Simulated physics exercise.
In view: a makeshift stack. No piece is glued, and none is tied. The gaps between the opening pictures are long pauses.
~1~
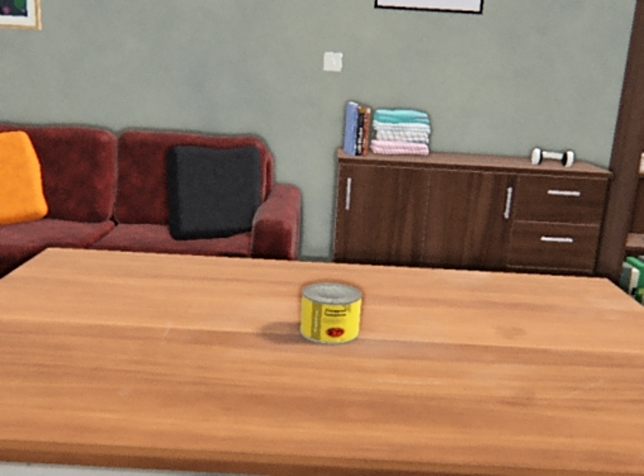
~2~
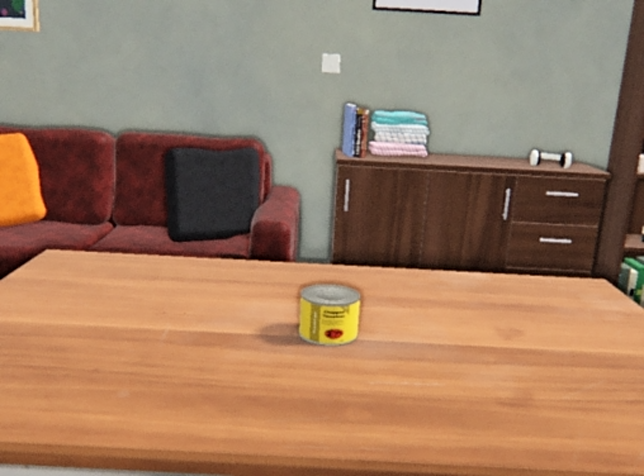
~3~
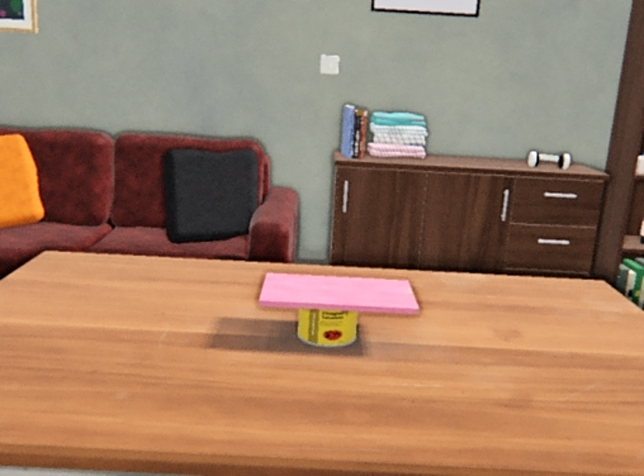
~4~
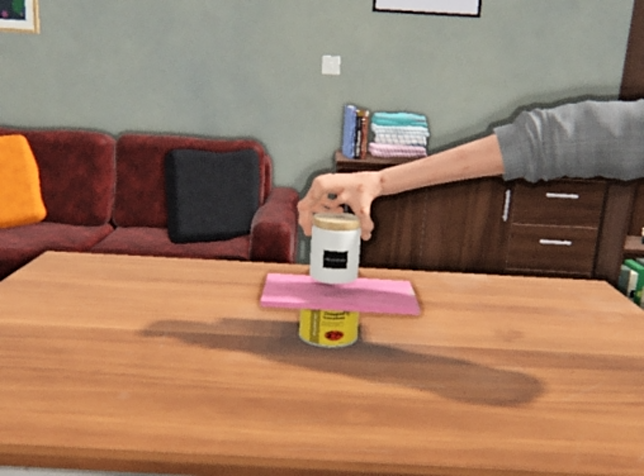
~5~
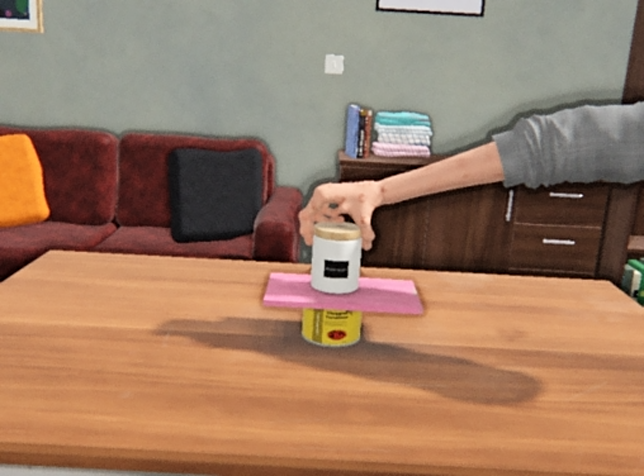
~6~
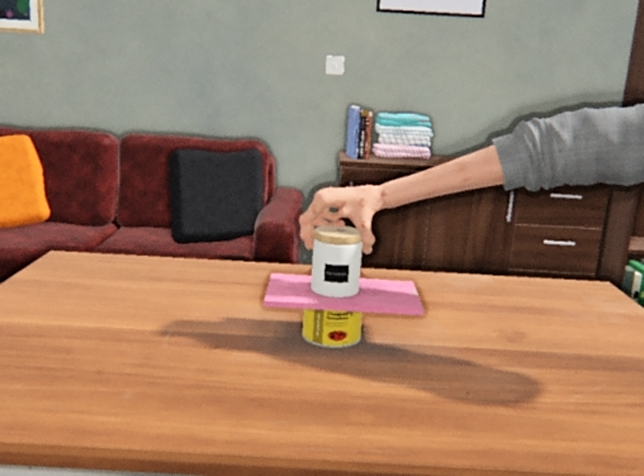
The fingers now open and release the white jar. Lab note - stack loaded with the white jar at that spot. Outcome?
Outcome: Stable.
Then, 0.30 s after the last picture, nothing has stirred.
Then, 0.70 s after the last picture, white jar resting near (337, 261).
At rest, all 3 in place. Seen from the same camera at the end, white jar near (337, 261). The stack holds.
